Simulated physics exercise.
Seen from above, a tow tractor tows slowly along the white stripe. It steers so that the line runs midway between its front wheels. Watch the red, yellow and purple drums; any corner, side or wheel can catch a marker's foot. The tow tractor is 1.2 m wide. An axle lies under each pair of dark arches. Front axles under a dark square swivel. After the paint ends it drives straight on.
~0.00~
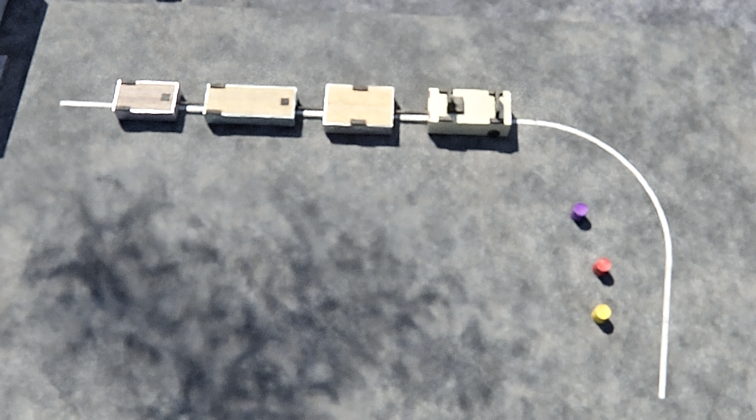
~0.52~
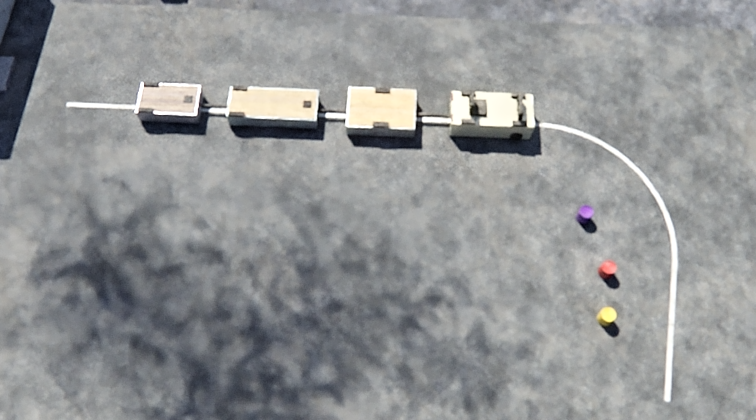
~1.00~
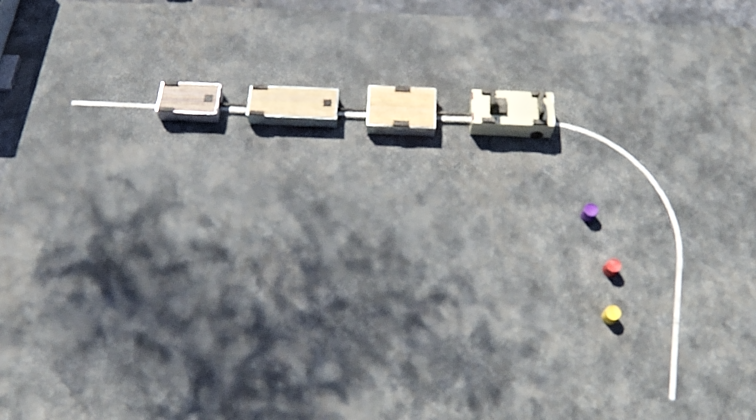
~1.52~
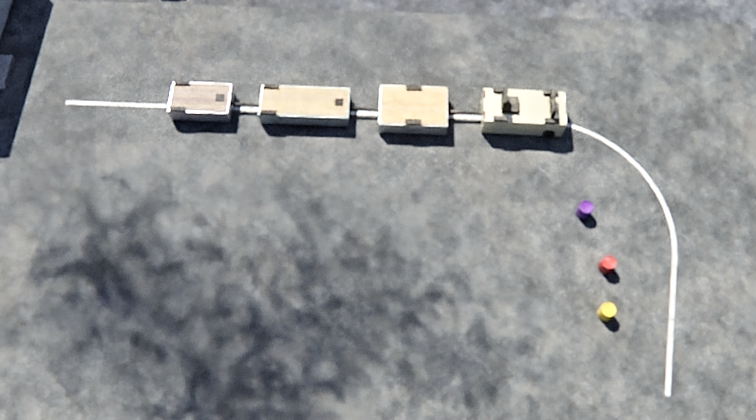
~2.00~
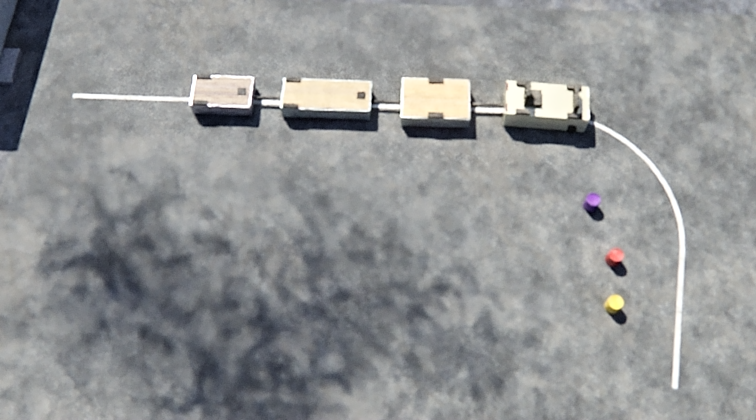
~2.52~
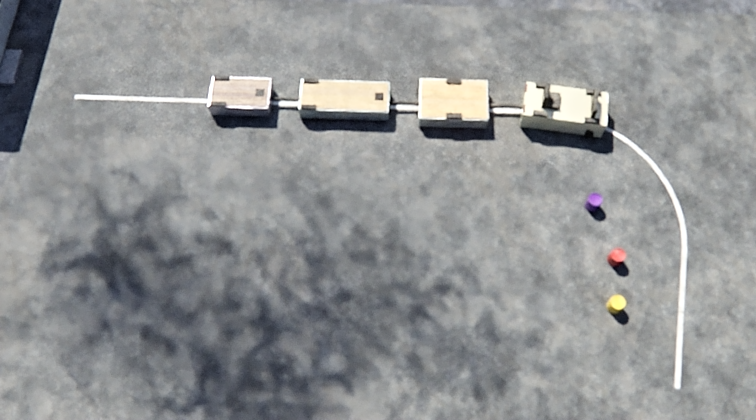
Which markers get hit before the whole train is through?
Red is missed, yellow stays untouched, purple escapes.
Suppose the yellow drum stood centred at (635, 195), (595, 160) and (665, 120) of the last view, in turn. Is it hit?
First struck, second struck, third clear.
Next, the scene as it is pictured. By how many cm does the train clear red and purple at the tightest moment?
To spare: Red 20, purple 10.
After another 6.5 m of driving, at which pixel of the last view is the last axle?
Around (408, 96).
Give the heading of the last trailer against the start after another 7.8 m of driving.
Some 5°.
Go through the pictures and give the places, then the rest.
In the first picture, nose (506, 108); last axle (125, 95); still straight; red (601, 267), yellow (601, 314), purple (579, 213); 3 trailers.
In the second picture, nose (528, 111); last axle (148, 97); still straight.
In the third picture, nose (549, 109); last axle (168, 96); still straight.
In the fourth picture, nose (561, 108); last axle (180, 96); turned 1°.
In the fifth picture, nose (584, 103); last axle (202, 89); turned 3°.
In the sixth picture, nose (602, 108); last axle (220, 91); turned 7°; red (616, 258), yellow (616, 305), purple (593, 203).
Then, 17.6 s in, the last axle is at (624, 188) of the last picture, 155 cm off the line; purple has been passed with 10 cm to spare.
Then, 19.7 s in, the last axle is at (654, 252) of the last picture, 105 cm off the line; red has been passed with 20 cm to spare.
Then, 21.3 s in, the last axle is at (666, 304) of the last picture, 60 cm off the line; yellow has been passed with 50 cm to spare.
Then, 23.7 s in, the last axle is at (675, 395) of the last picture, 25 cm off the line; 0 of 3 struck in all.
